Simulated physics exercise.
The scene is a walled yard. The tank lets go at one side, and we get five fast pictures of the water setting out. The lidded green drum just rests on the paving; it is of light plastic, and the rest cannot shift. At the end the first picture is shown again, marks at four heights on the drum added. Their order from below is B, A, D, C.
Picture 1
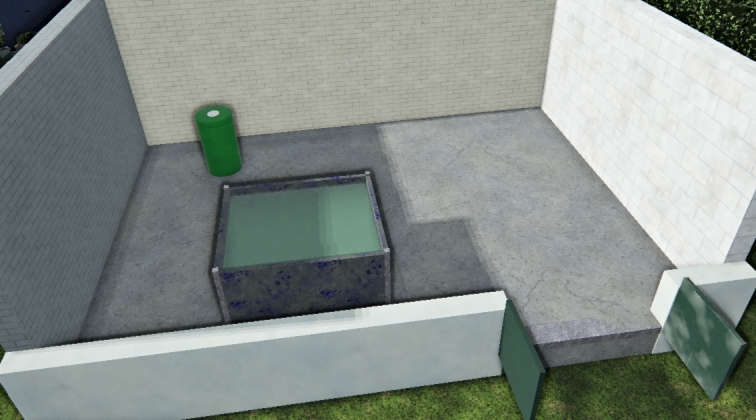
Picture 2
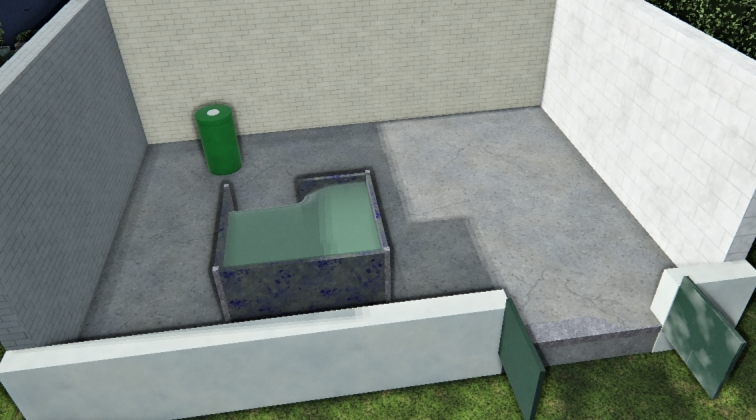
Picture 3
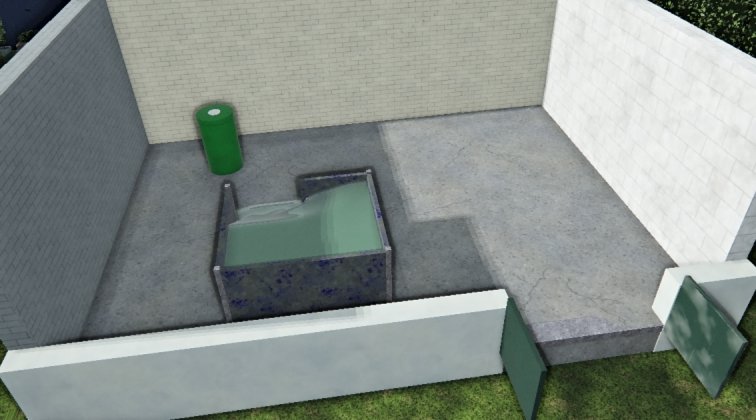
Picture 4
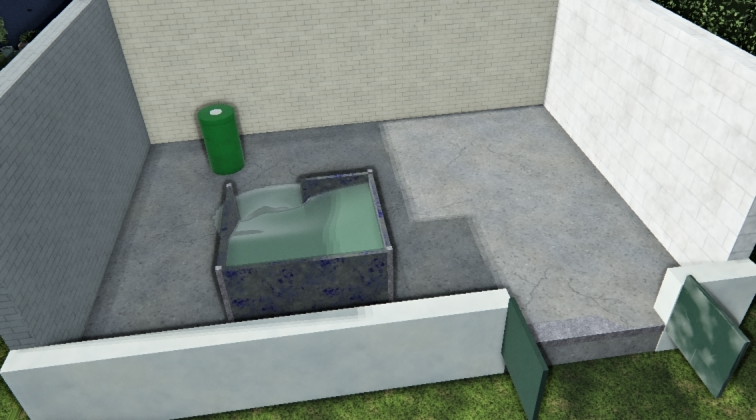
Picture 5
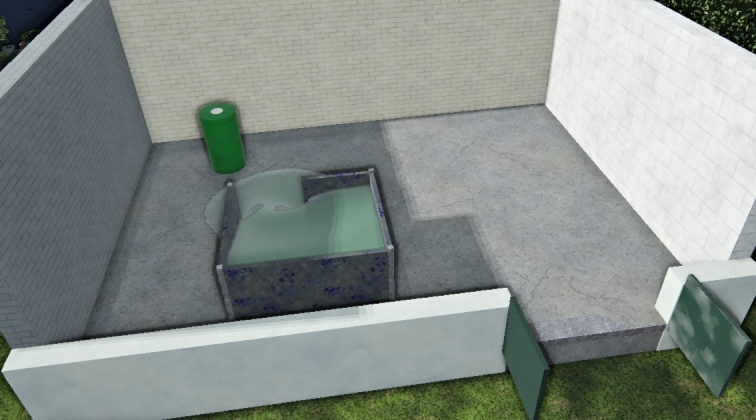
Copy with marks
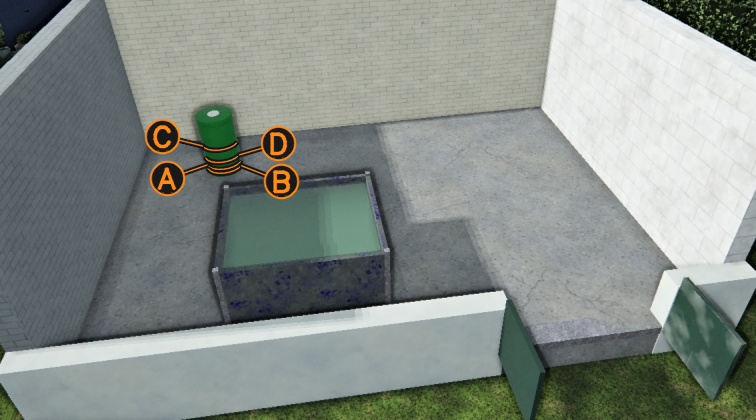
A walled yard with a grey paved floor is seen from high above its low front wall, with grass outside. A green drum stands near the pale brick back wall, a dark, blue-flecked tank of greenish water sits left of centre, and a green gate stands open at right. The tank's back left corner opens, and water pours out and spreads across the paving towards the drum, while the view barely shifts.
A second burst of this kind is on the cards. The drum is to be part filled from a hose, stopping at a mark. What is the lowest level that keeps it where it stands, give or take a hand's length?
Line C.
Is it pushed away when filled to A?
Yes, it does.
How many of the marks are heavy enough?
One of the four.
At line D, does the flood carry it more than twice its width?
No.
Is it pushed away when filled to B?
Yes.
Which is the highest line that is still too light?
Here it is line D.
On the marked copy, A at (223, 169); B at (223, 173); C at (218, 150); D at (221, 162); from the bottom up B, A, D, C.
Choosing A, it is pushed about 3 times its own width away.
Choosing B, it is pushed about 7 times its own width away.
Choosing C, it shifts by a finger or two and stays.
Choosing D, it is pushed about its own width away.
